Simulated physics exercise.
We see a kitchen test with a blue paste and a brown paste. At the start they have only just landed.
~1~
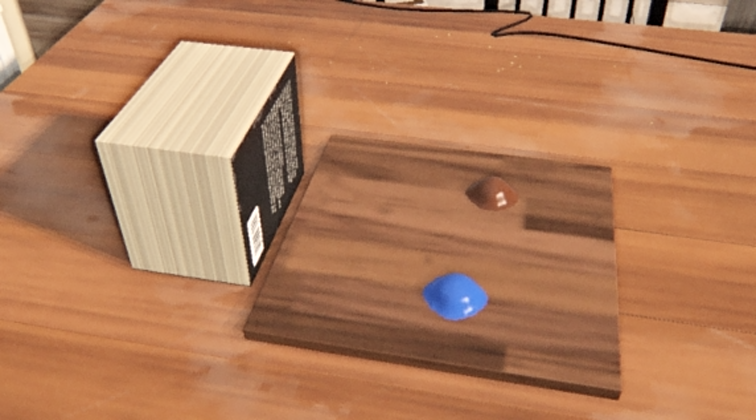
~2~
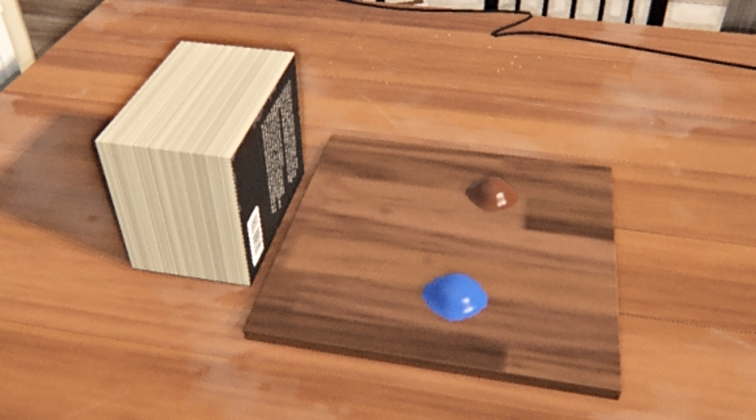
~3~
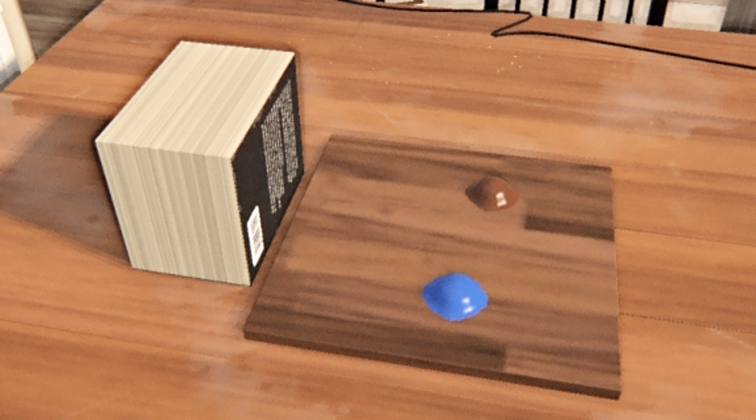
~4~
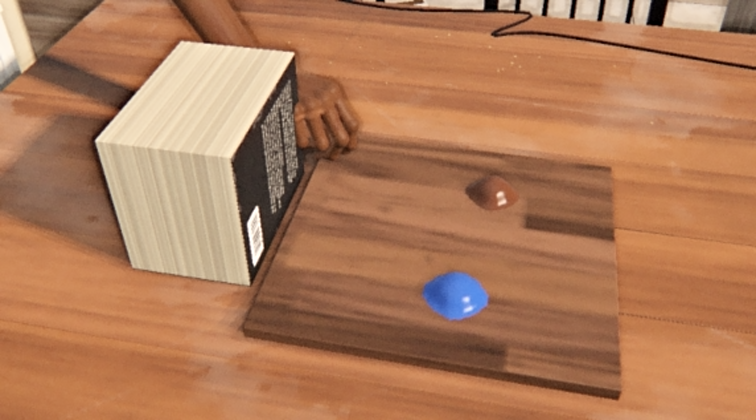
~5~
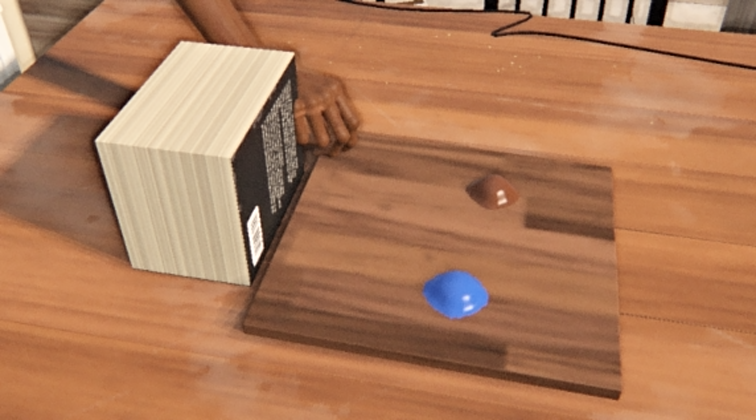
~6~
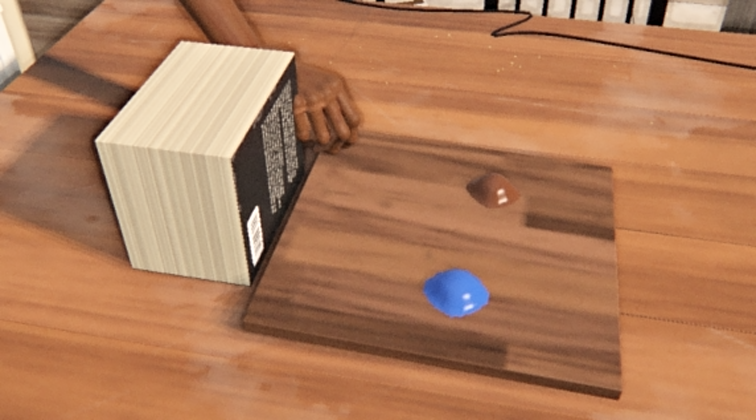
In this clip, a blue mound and a brown mound sit still on a flat wooden-looking board beside a thick book, then a hand reaches in behind the book, grips the board's far left end and raises it very slightly.
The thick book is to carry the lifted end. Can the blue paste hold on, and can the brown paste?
The blue paste stays on; the brown paste stays on.
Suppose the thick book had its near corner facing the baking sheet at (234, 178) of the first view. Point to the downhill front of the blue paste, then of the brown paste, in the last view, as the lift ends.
The first near (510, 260), the second near (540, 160).
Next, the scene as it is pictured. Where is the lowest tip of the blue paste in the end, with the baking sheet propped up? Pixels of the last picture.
At about (519, 253).
A moment on, slope about 31°; the blue paste has not moved; the brown paste has not moved.
Further on, the blue paste has not moved; the brown paste has not moved.
When it is over, slope about 31°; the blue paste has not moved; the brown paste has not moved.
